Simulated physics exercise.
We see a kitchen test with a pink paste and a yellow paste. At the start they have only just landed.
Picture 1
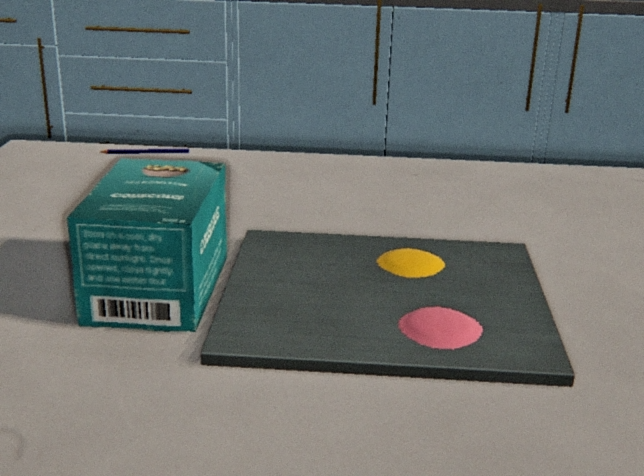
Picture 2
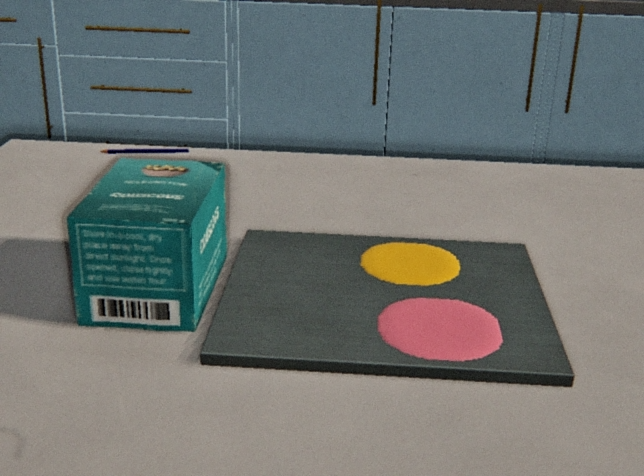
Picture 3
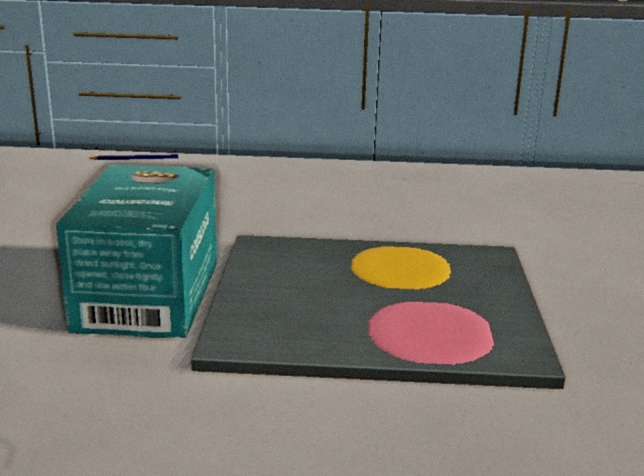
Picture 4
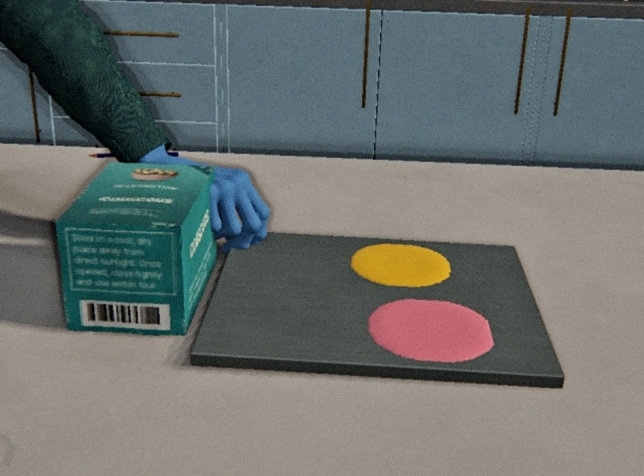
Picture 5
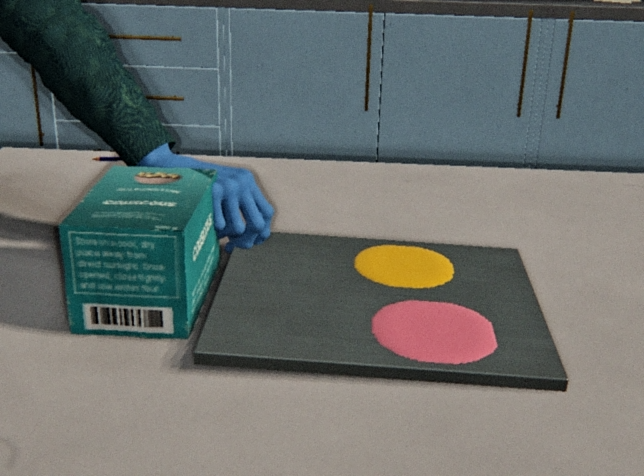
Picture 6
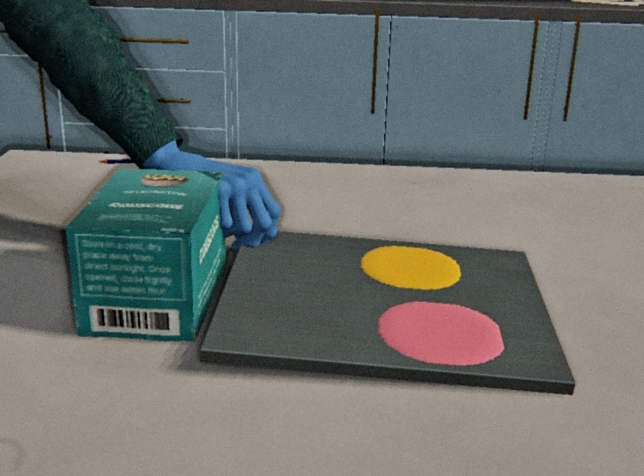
The clip shows a pink paste and a yellow paste spreading into flat rounds on a dark board beside a teal packet, then a blue-gloved hand reaches in behind the packet and holds the board's left end, which barely moves.
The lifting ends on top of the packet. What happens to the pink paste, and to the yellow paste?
As for the pink paste, it runs off the low end; the yellow paste runs off the low end.
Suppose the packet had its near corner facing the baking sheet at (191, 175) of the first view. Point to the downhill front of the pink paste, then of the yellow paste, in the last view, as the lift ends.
The first near (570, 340), the second near (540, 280).
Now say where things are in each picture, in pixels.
The baking sheet lies flat; pink paste (441, 323) a low mound; yellow paste (411, 260) spread thin; packet (133, 278), in the first frame.
They settle; pink paste (440, 326) spread thin; yellow paste (410, 262) spread thin, in the second frame.
At rest; pink paste (431, 329) spread thin; yellow paste (401, 266) spread thin, in the third frame.
A hand takes the end; pink paste (431, 327) spread thin; yellow paste (401, 263) spread thin, in the fourth frame.
The end is rising; pink paste (434, 328) spread thin; yellow paste (405, 265) spread thin, in the fifth frame.
The baking sheet slopes by about 2°; pink paste (441, 330) spread thin; yellow paste (411, 266) spread thin; packet (132, 287), in the sixth frame.
Next, slope about 23°; the pink paste is dripping off the low end; the yellow paste has crept down a long way.
After that, the pink paste is dripping off the low end; the yellow paste is dripping off the low end.
Finally, slope about 23°; the pink paste is dripping off the low end; the yellow paste is dripping off the low end.
